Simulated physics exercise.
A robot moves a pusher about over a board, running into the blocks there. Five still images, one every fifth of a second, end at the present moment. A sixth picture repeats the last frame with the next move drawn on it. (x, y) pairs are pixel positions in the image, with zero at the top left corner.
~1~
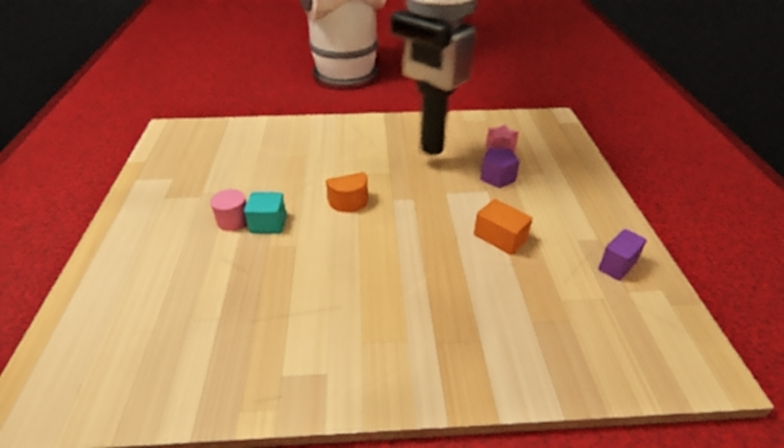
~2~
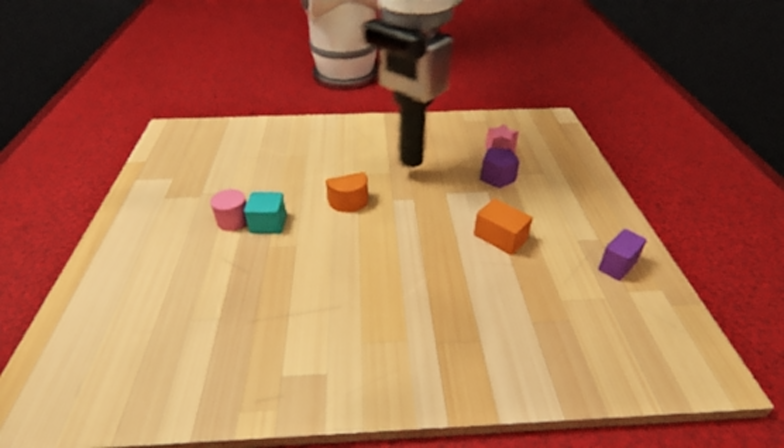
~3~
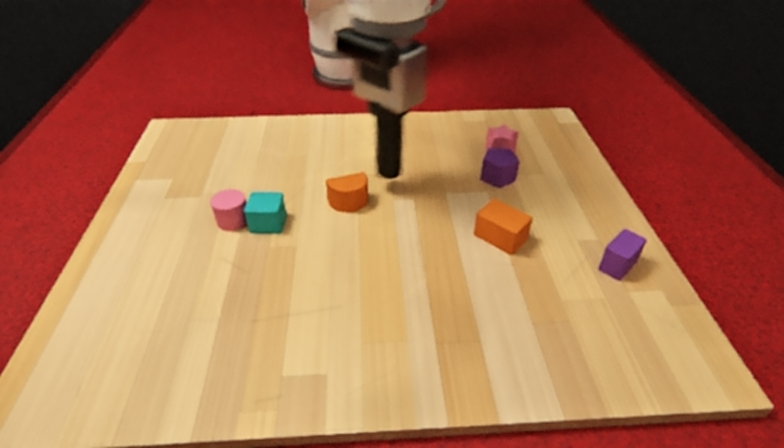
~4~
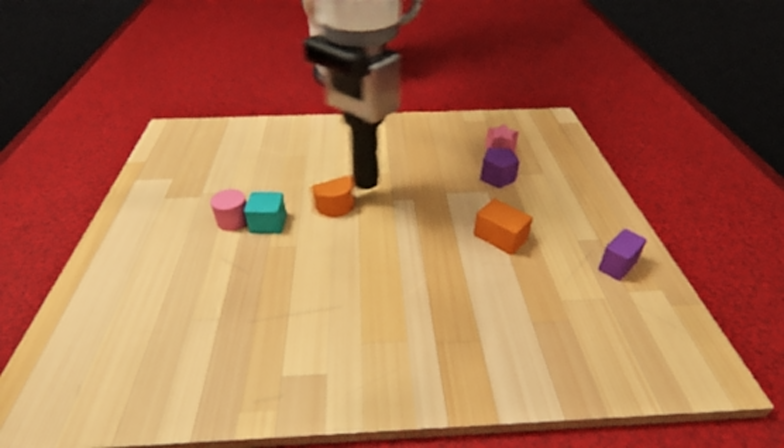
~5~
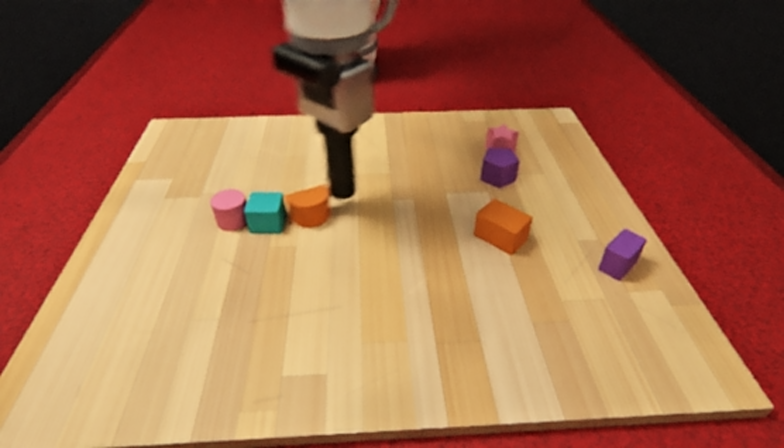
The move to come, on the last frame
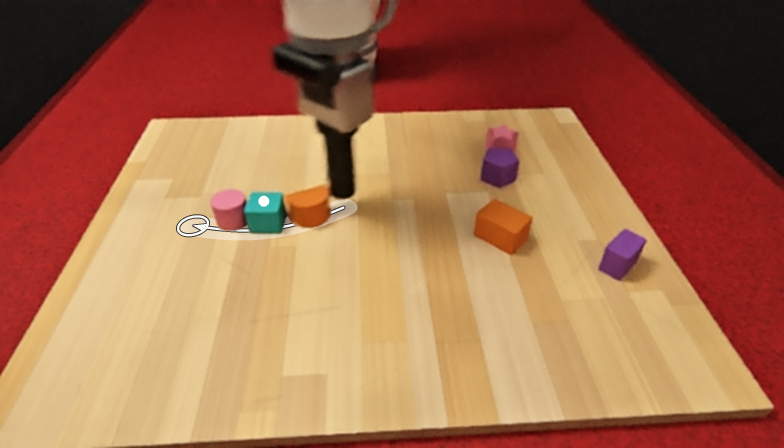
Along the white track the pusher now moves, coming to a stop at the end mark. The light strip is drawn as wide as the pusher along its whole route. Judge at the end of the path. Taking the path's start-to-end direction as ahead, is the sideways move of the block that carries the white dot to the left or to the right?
The answer is left.
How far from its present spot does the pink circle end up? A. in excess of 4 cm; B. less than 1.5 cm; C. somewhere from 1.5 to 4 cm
Answer: A.
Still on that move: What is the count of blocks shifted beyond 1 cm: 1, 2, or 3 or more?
Three or more move.
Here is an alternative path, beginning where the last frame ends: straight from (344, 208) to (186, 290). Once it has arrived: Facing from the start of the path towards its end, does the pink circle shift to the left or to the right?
Sideways, to the right.
Drawn move, from (344, 208) through (297, 224) and (243, 230) to (193, 226); the dot is on the turquoise square block.
What follows on the original path. One third of the way, pusher (293, 209); pink circle (206, 199); turquoise square block (232, 210), turned 25° clockwise; orange half-round block (261, 217), turned 25° anticlockwise.
Two thirds of the way, pusher (239, 215); pink circle (180, 198); turquoise square block (200, 215); orange half-round block (231, 232), turned 75° anticlockwise.
At the end, pusher (188, 210); pink circle (162, 195); turquoise square block (161, 222), turned 60° anticlockwise; orange half-round block (230, 232), turned 80° anticlockwise.
